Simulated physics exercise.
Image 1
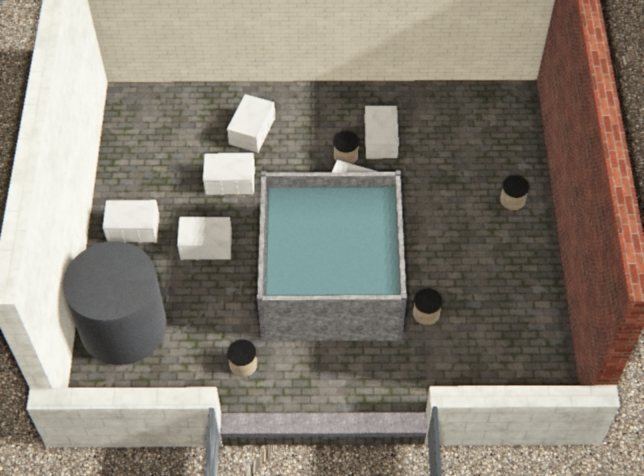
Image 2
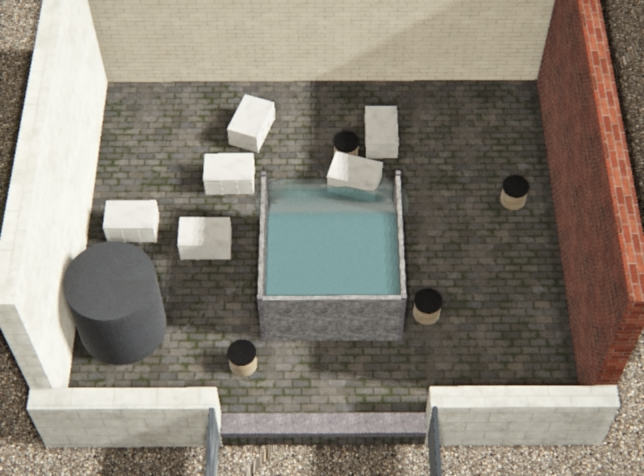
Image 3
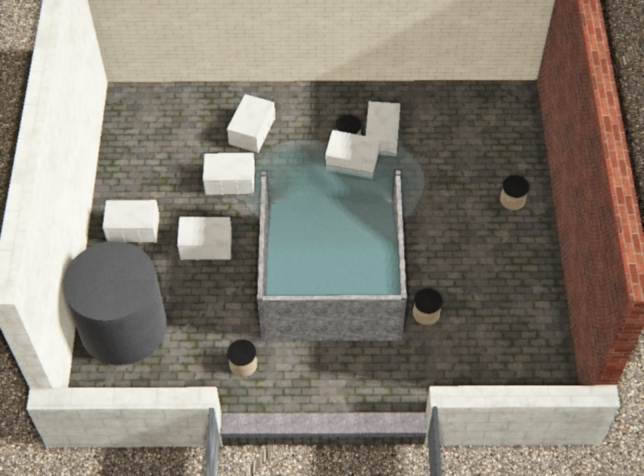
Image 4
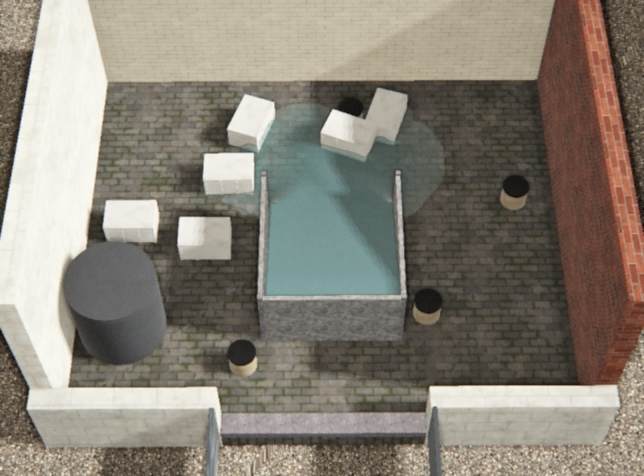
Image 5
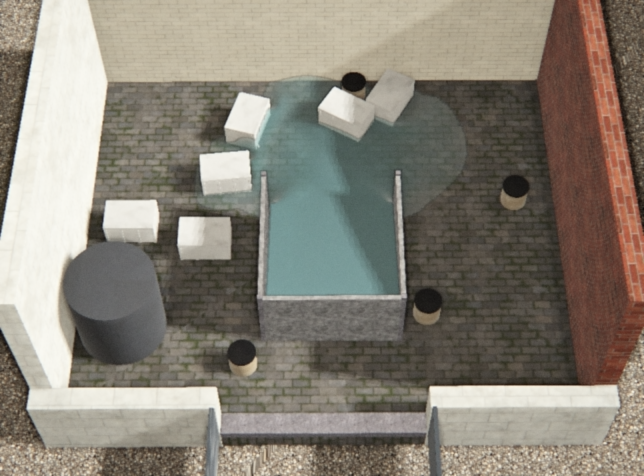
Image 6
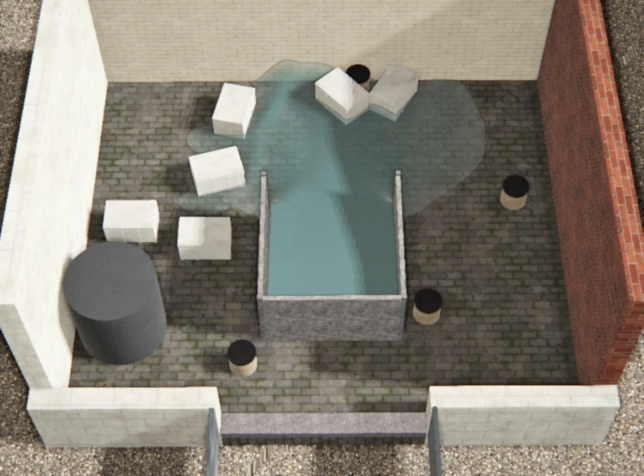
Water rushes from the tank's open back, pushing white blocks and a dark-topped pail backward.
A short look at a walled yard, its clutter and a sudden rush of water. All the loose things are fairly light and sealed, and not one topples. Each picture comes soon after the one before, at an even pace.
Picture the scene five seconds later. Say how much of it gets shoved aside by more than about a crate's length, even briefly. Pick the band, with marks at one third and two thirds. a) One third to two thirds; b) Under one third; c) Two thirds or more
Option c: Two thirds or more.
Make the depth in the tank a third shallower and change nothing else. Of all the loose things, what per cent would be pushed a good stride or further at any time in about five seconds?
Something like 70 in a hundred of them.
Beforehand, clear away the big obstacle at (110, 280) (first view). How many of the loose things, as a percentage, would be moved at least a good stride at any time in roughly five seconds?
About 100 per cent.
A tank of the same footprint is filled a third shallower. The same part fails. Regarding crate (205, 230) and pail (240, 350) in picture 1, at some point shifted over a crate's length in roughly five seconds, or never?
First one: Stayed within that, second one: Stayed within that.
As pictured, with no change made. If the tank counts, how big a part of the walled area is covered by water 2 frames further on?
My guess is around 40 per cent.
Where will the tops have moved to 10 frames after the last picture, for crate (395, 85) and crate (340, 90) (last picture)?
The first top is close to (527, 101) and the second close to (271, 79).
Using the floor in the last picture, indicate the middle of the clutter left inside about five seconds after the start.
(277, 295).
A moment on, 4 of 10 are well off their spots; 3 afloat.
Next, 5 of 10 are well off their spots; 3 afloat.
Later, 7 of 10 are well off their spots; 5 afloat.
In the end, 9 of 10 are well off their spots, and 9 have been at some point; 8 afloat.
